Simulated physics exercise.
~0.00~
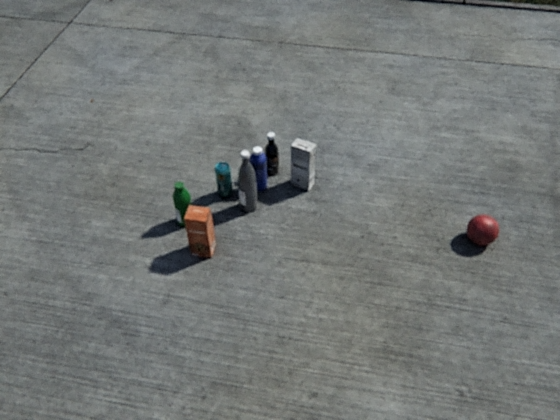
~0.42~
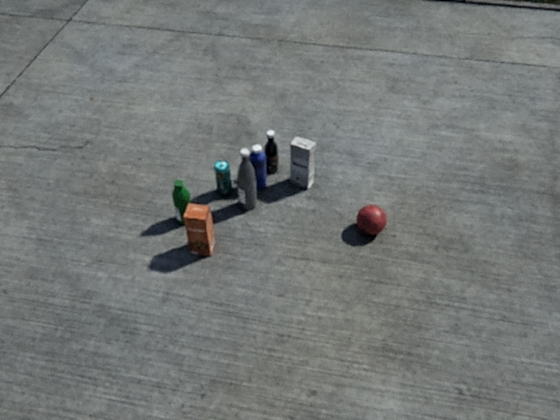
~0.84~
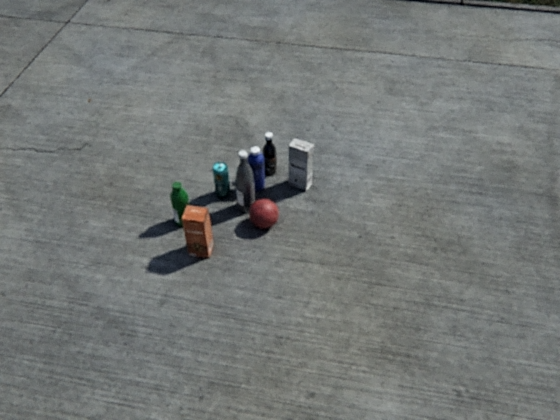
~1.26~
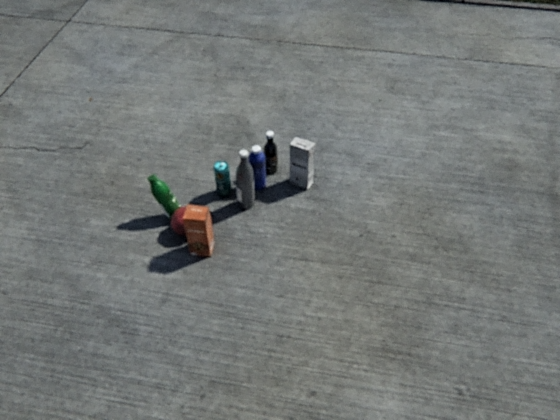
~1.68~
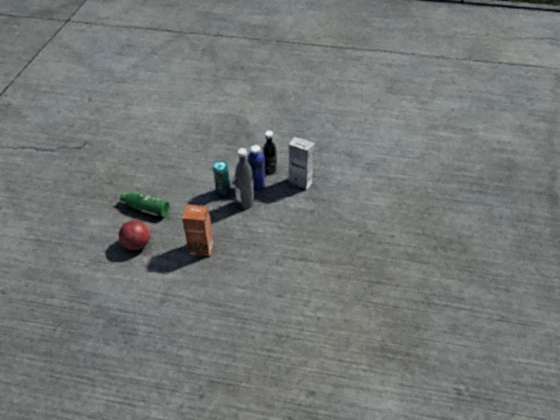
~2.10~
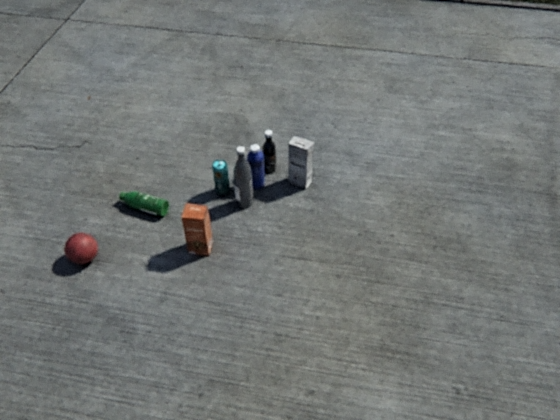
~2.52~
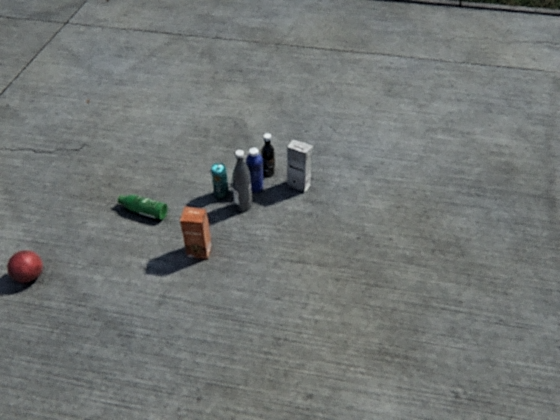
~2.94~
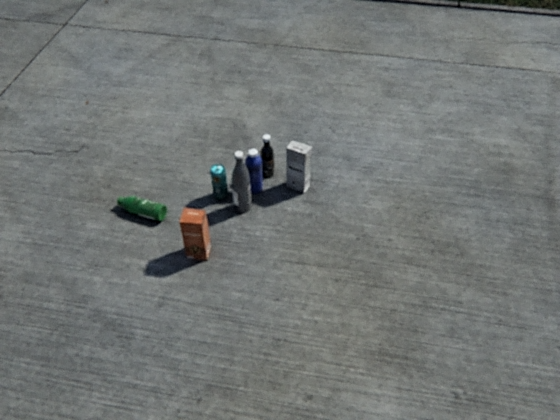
At first, a red ball sits to the right of a loose group of bottles, cartons and a turquoise can standing on grey, sunlit concrete. The ball rolls left across the floor and passes in front of the grey and blue bottles without disturbing them. It then travels behind the orange carton and meets the green bottle, which tilts over to the left. The green bottle ends up lying on its side while the ball keeps rolling left, drifting slightly toward the viewer. Finally the ball leaves view at the left, and the other six items remain standing in place.
